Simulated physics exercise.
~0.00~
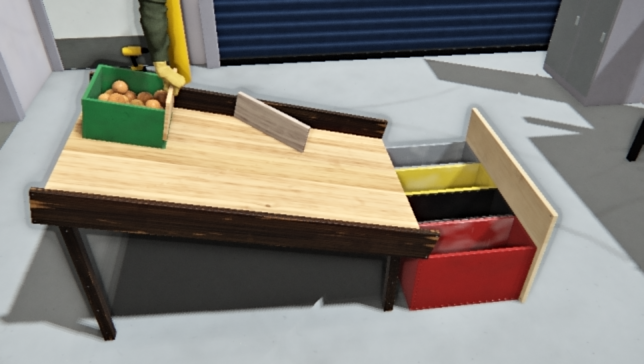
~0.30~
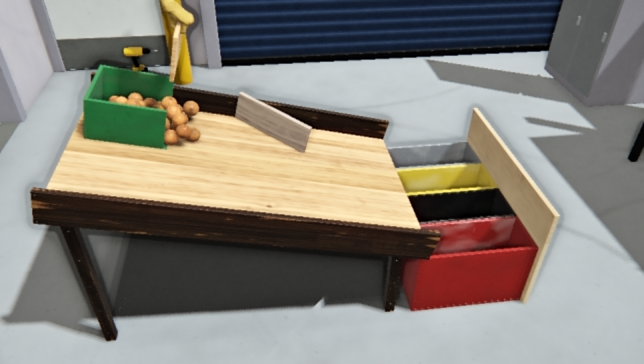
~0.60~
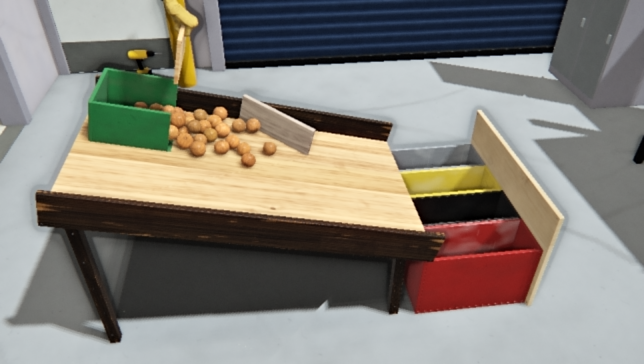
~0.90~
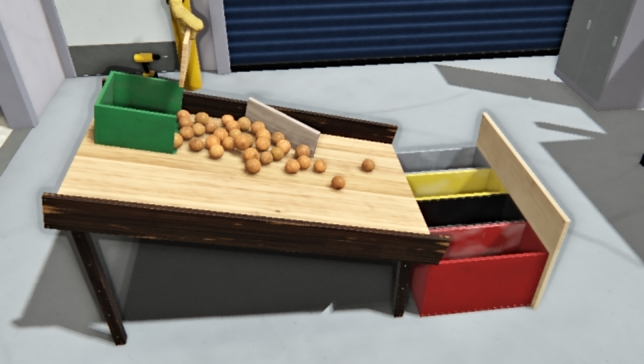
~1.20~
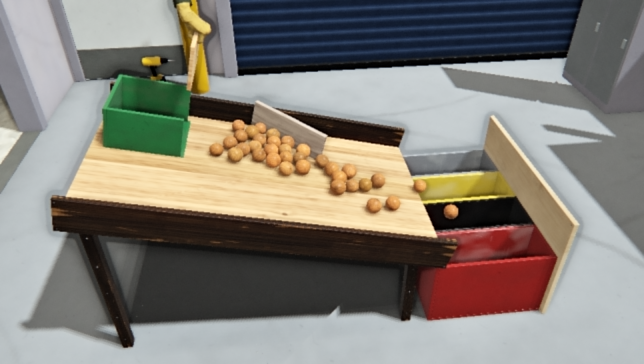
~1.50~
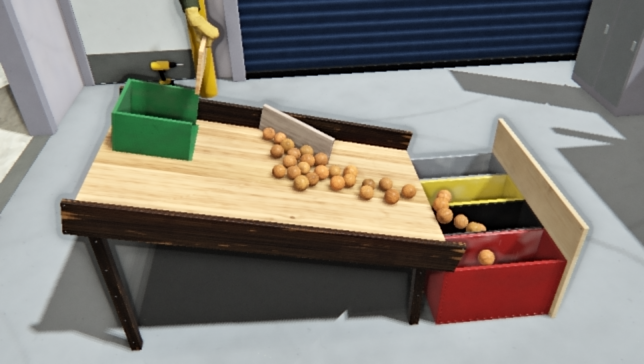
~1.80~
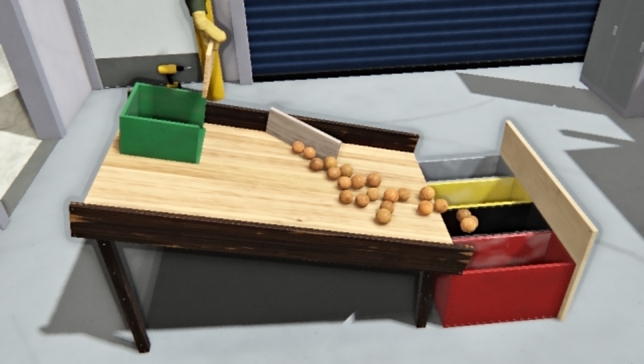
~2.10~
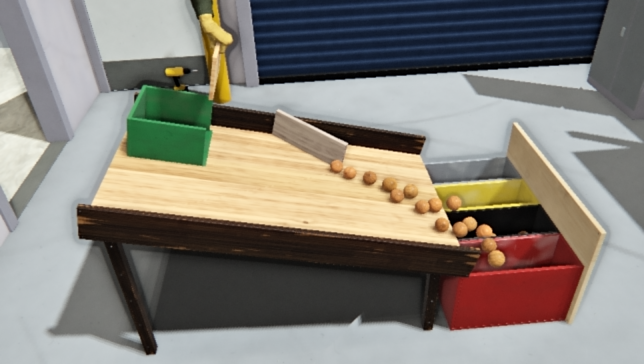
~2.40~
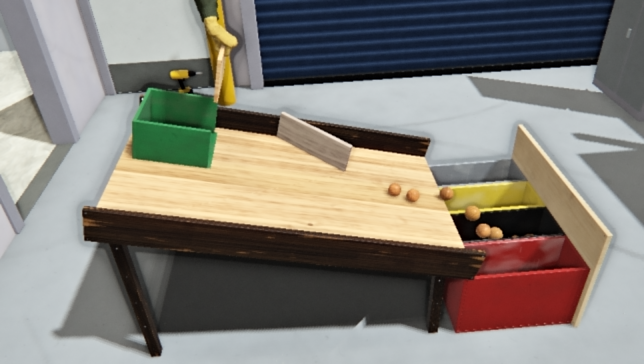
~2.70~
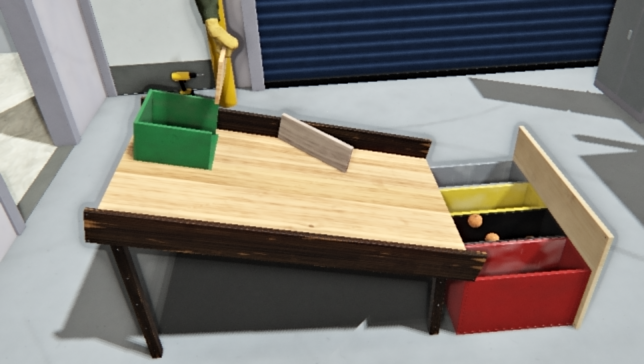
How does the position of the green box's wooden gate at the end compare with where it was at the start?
At the start the gate stood across the right side of the green box, holding the round pieces in. By the end it was raised up clear of the box, leaving that side open.
